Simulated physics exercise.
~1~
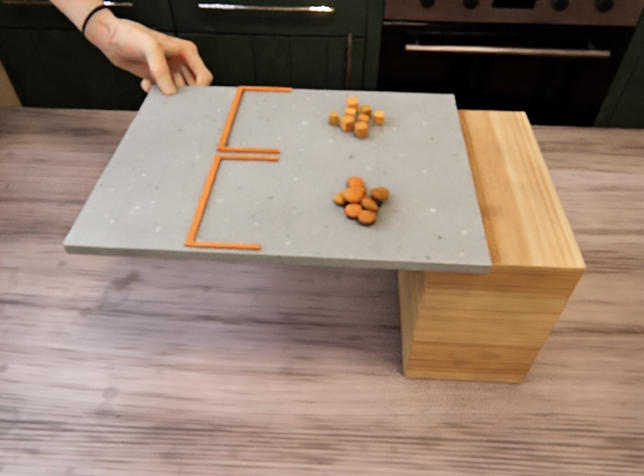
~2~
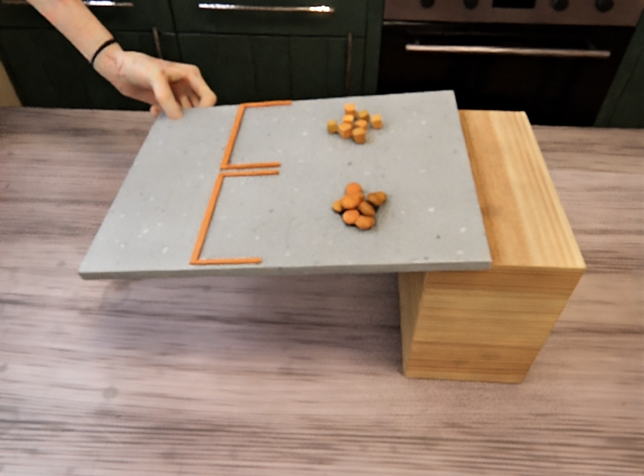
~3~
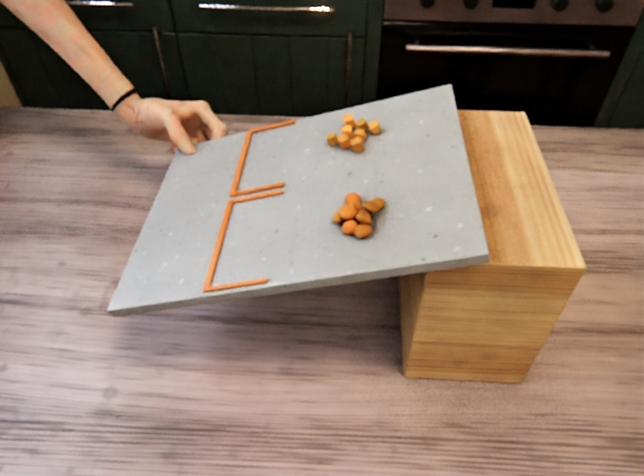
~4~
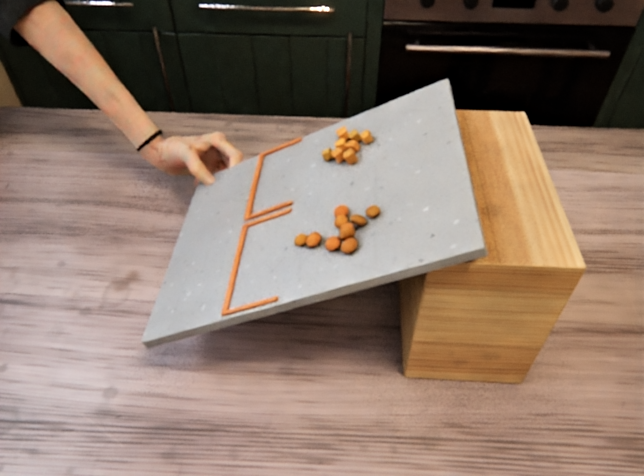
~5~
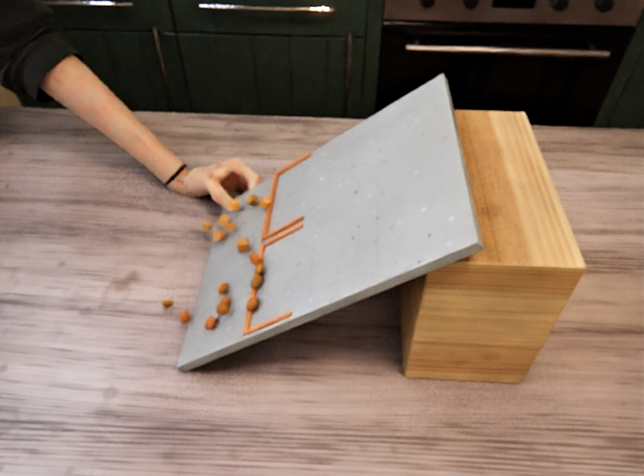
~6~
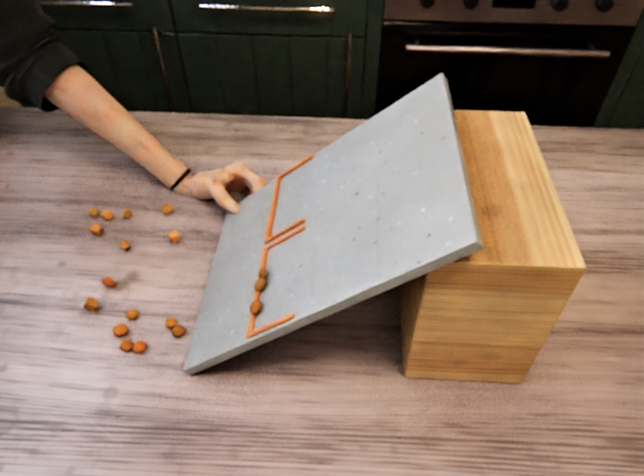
We see a hand lower the left end of a gray board propped on a wooden block until it slopes to the table, sending two heaps of small brownish pieces sliding left; most spill past the orange bars onto the table, while a few stay caught behind the front bar.
